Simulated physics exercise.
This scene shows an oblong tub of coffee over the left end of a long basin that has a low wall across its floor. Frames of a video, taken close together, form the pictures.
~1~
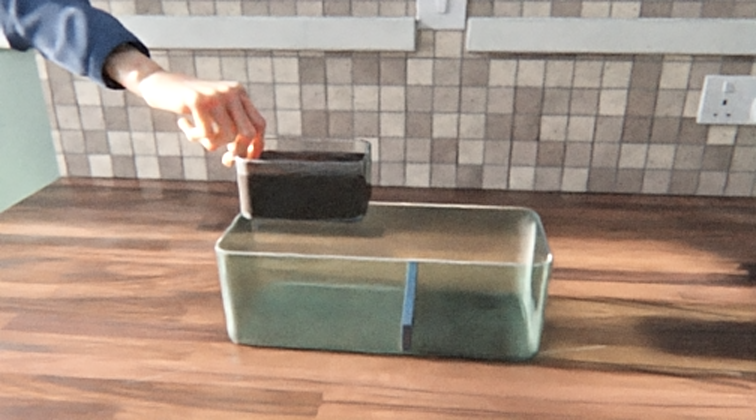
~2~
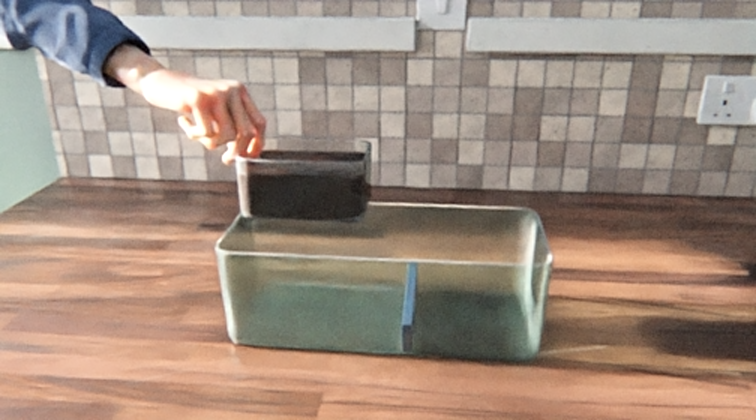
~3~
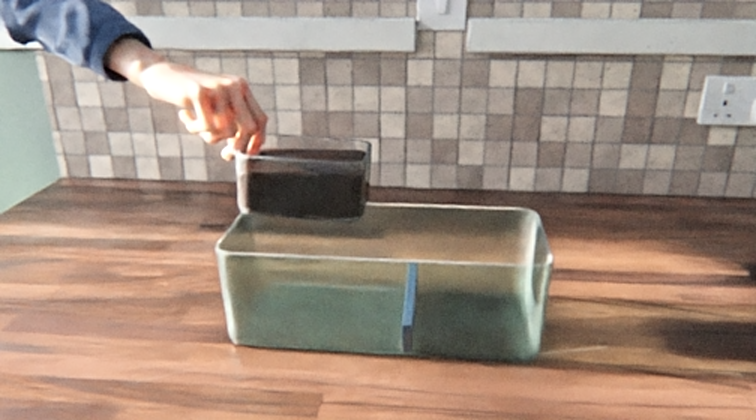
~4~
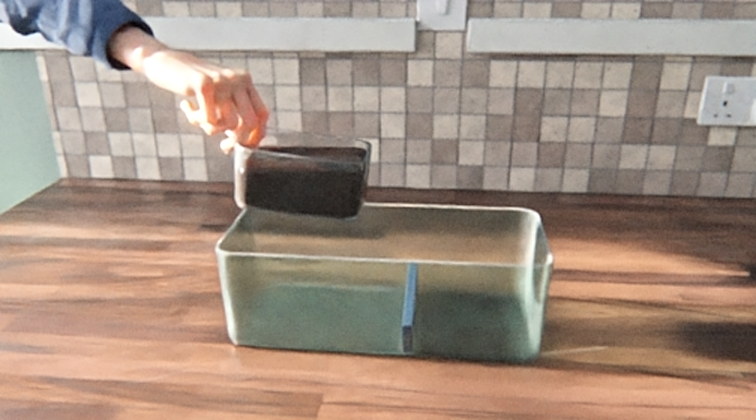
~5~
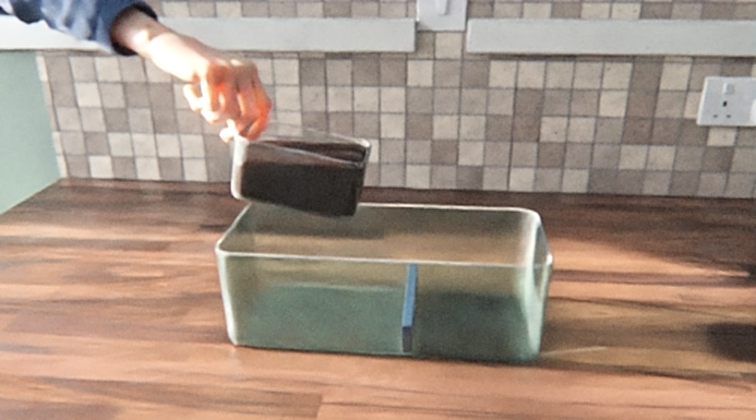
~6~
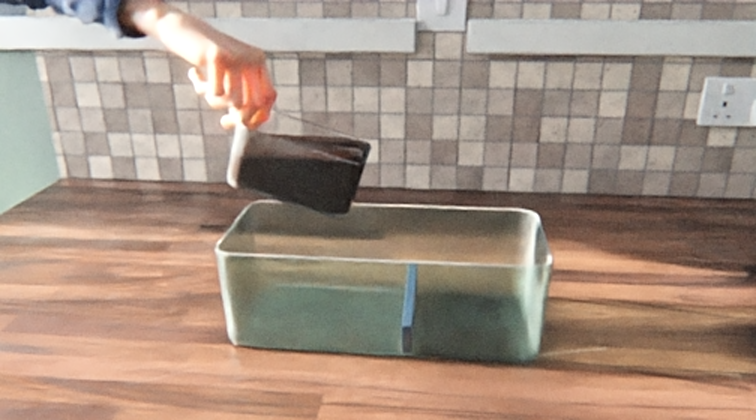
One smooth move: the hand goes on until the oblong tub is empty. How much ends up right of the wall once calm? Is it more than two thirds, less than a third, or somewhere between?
More than two thirds.
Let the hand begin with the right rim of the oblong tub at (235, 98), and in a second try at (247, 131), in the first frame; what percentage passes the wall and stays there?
Try one: 15 %; try two: 15 %.
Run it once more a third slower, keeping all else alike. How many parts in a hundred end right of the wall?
About 90 %.
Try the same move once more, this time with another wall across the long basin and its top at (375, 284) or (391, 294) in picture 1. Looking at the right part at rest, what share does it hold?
The first gives 95 %, the second 85 %.
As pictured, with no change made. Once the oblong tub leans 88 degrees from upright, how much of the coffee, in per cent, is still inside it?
Around 40 in a hundred has not poured out yet.
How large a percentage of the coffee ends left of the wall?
15 % or thereabouts.
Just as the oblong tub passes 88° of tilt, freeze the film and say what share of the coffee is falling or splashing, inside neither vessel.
About 45 per cent.
A moment on, the oblong tub is tipped on its side and 39 per cent is still to pour, 2 is left of the wall and 14 right of it.
Next, the oblong tub is tipped right over and 1 per cent is still to pour, 4 is left of the wall and 85 right of it.
Then the oblong tub is tipped right over and 0 per cent is still to pour, 14 is left of the wall and 83 right of it.
Later the oblong tub is tipped right over and 0 per cent is still to pour, 15 is left of the wall and 82 right of it.
In the end 15 per cent lies left of the wall, 82 right of it and 3 outside.
